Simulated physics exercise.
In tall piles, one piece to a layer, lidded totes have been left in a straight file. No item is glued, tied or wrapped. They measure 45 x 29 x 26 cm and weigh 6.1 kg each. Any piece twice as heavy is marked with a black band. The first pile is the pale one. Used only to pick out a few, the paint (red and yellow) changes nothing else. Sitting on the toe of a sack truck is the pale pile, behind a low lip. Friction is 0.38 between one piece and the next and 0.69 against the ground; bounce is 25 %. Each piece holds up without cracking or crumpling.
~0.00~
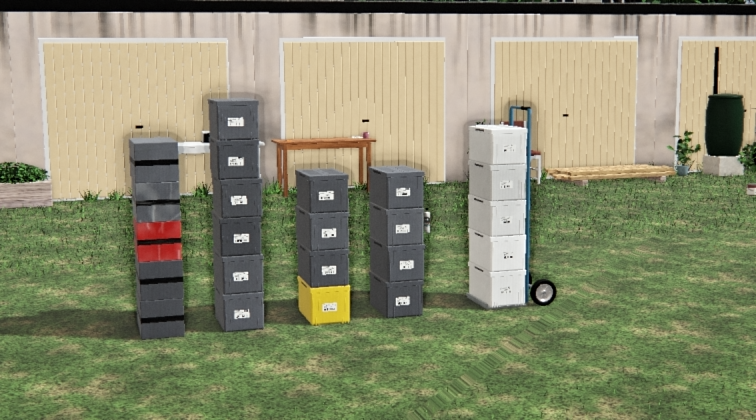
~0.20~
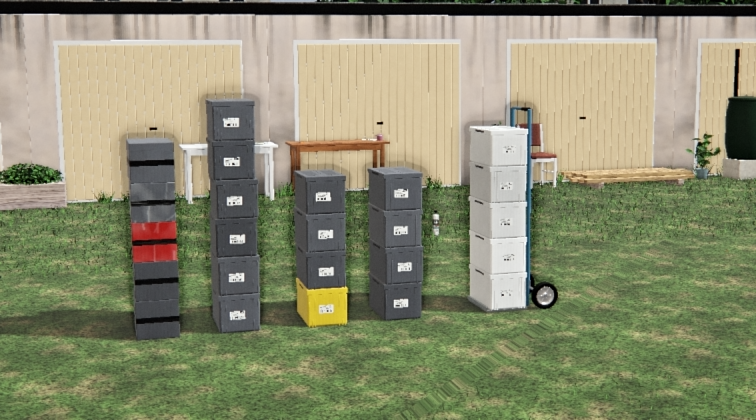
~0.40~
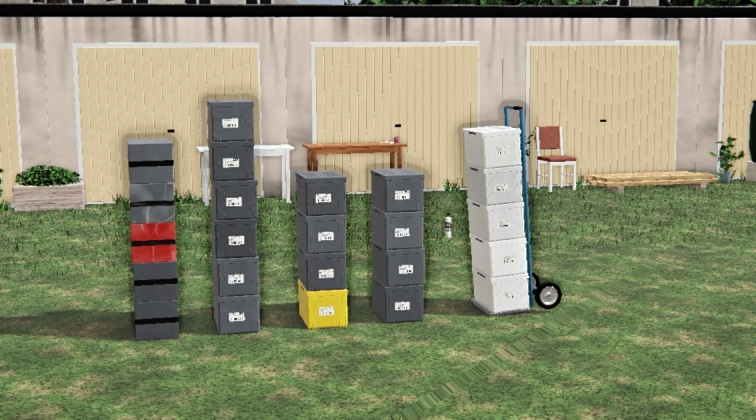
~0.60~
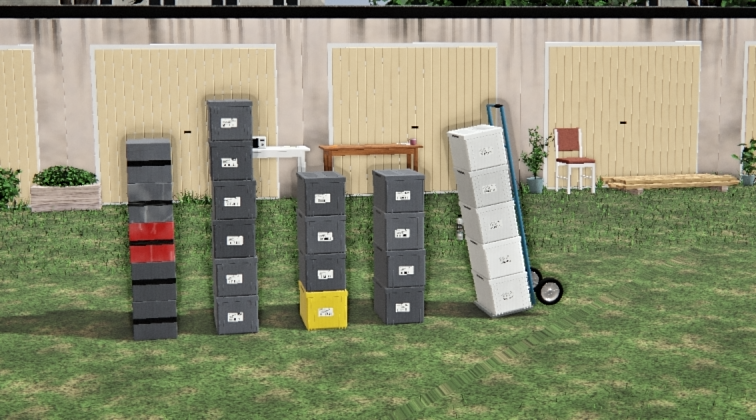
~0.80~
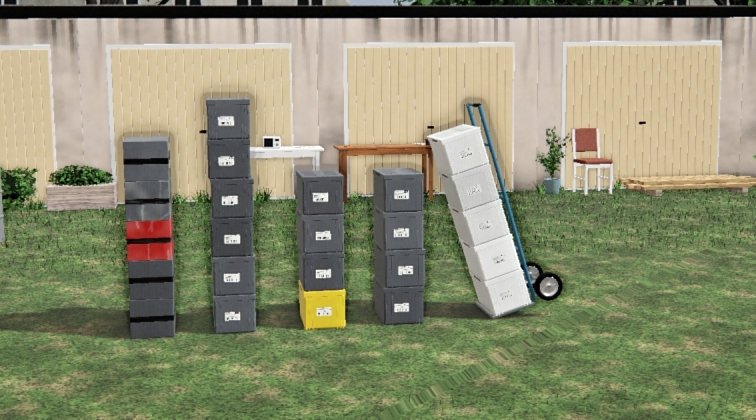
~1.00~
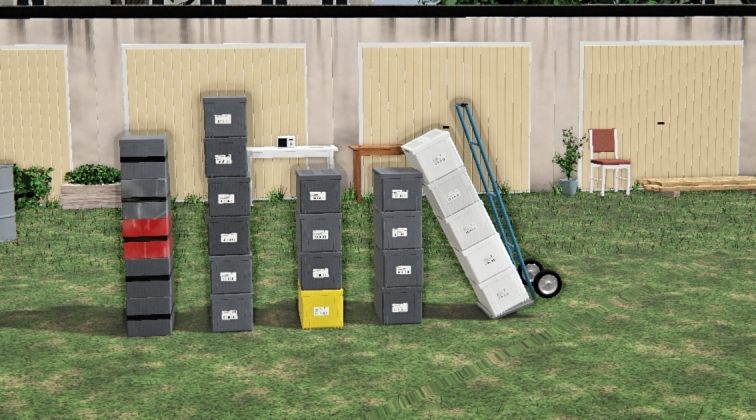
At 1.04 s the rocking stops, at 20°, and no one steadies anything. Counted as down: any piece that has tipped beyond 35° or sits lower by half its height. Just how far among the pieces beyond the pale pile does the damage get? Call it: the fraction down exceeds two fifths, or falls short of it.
It exceeds two fifths.
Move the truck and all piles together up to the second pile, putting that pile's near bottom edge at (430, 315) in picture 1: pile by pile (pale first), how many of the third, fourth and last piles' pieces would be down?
In that case third pile 0, fourth pile 0, last pile 0.
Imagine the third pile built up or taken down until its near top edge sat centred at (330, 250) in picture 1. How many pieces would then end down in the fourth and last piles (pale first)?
Down by pile: Fourth 0, last 0.
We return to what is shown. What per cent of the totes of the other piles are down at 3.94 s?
95 per cent at that moment.
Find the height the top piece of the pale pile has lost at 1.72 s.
Roughly 20 cm lower.
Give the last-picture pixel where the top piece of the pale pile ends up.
(328, 231).
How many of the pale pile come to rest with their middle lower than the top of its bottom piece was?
2.
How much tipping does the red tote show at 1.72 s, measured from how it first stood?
Around 0° from its start.
After 1.72 s, 5 of the pale pile down; none of the 19 other totes down, 8 disturbed; yellow tote leaning 5°.
After 3.02 s, 5 of the pale pile down; 4 of the 19 other totes down; yellow tote leaning 32°; red tote leaning 12°.
After 3.94 s, 5 of the pale pile down; 18 of the 19 other totes down; red tote on its side; yellow tote leaning 36°.
At rest (5.4 s), 5 of the pale pile down; 18 of the 19 other totes down; red tote on its side; yellow tote leaning 37°. That is 95 per cent. As the last picture would show them, middles, red tote near (50, 312), yellow tote near (305, 295).
